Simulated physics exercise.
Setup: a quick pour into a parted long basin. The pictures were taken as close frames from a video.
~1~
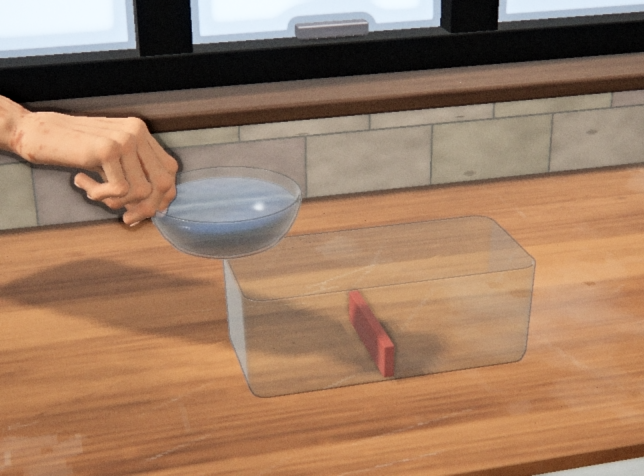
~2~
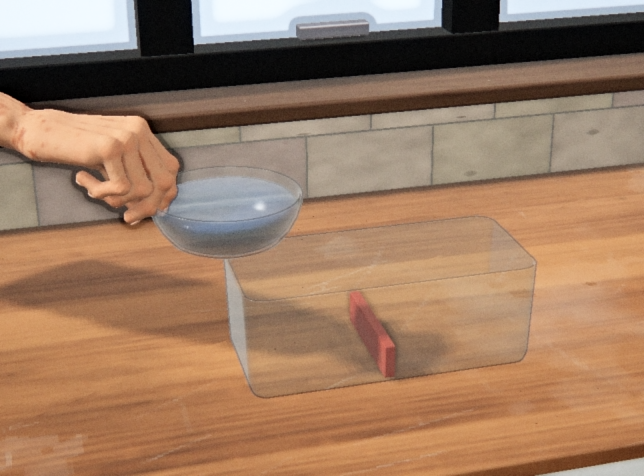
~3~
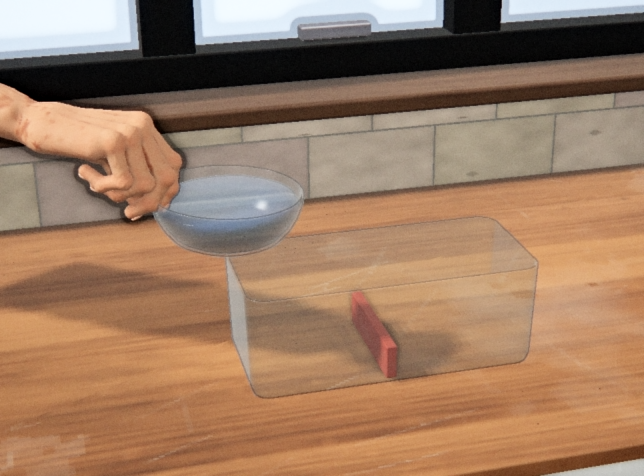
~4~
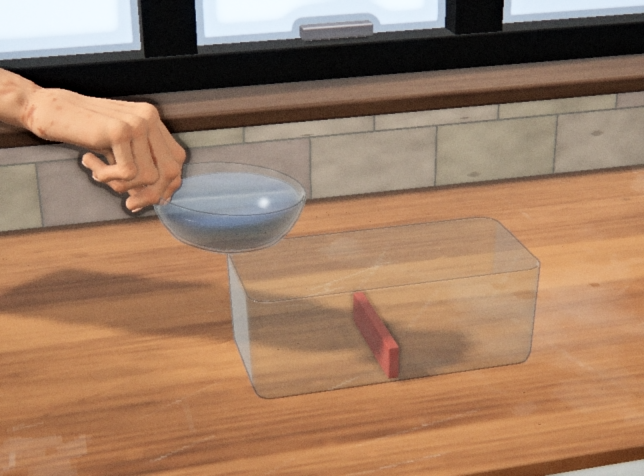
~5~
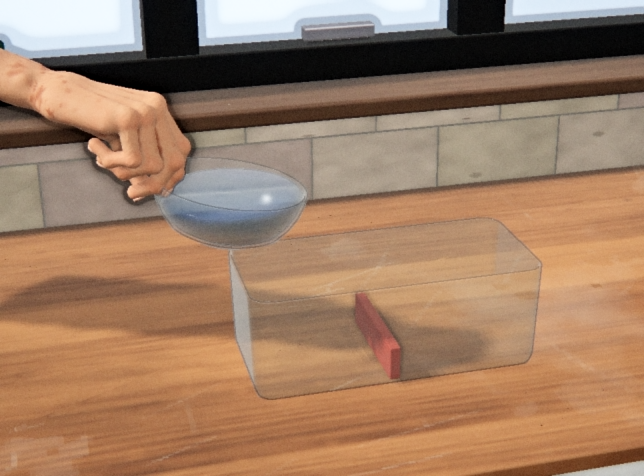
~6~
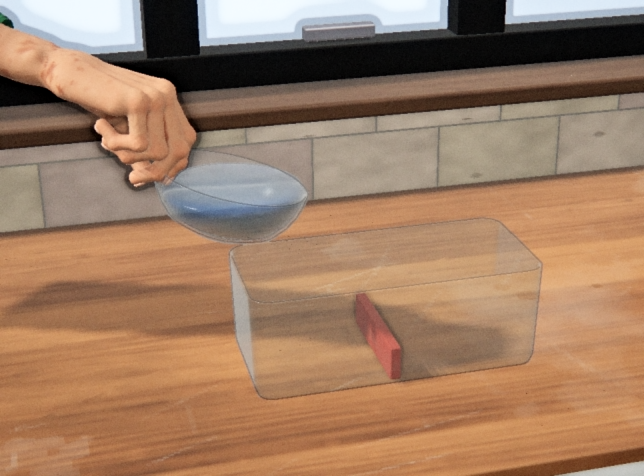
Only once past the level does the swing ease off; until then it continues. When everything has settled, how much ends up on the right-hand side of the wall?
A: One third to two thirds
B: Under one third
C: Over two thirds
C, over two thirds.
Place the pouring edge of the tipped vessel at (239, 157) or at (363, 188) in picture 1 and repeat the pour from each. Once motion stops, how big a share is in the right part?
First try 15 %, second try 95 %.
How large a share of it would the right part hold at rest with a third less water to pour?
That works out to some 70 %.
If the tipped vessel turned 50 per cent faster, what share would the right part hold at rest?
Close to 75 out of every hundred.
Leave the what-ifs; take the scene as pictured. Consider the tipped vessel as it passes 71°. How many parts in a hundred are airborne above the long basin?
I'd put it near 40 per cent.
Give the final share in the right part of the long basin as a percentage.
It comes to about 80 per cent.
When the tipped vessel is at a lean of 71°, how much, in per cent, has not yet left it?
I'd put it at some 25 in a hundred.
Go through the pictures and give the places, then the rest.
It leans 0°; its right rim is at (299, 187); the water meets the walls at (151, 208) and (295, 192); the long basin's rim runs from (233, 274) to (513, 241); the wall's top is at (371, 319), in the first picture.
It leans 1°; its right rim is at (300, 188); the water meets the walls at (152, 208) and (296, 193), in the second picture.
It leans 2°; its right rim is at (301, 188); the water meets the walls at (154, 205) and (297, 191), in the third picture.
It leans 6°; its right rim is at (303, 189); the water meets the walls at (156, 201) and (299, 189), in the fourth picture.
It leans 10°; its right rim is at (304, 189); the water meets the walls at (159, 196) and (301, 185), in the fifth picture.
It leans 15°; its right rim is at (305, 190); the water meets the walls at (160, 189) and (303, 184); 1 per cent is over the edge, in the sixth picture.
A moment on, the tilt is 71° and 26 per cent is still to pour, 12 is left of the wall and 20 right of it.
Next, the tilt is 104° and 0 per cent is still to pour, 19 is left of the wall and 77 right of it.
Then the tilt is 109° and 0 per cent is still to pour, 21 is left of the wall and 78 right of it.
Later the tilt is 109° and 0 per cent is still to pour, 21 is left of the wall and 78 right of it.
At rest 21 per cent lies left of the wall, 78 right of it and 0 outside.
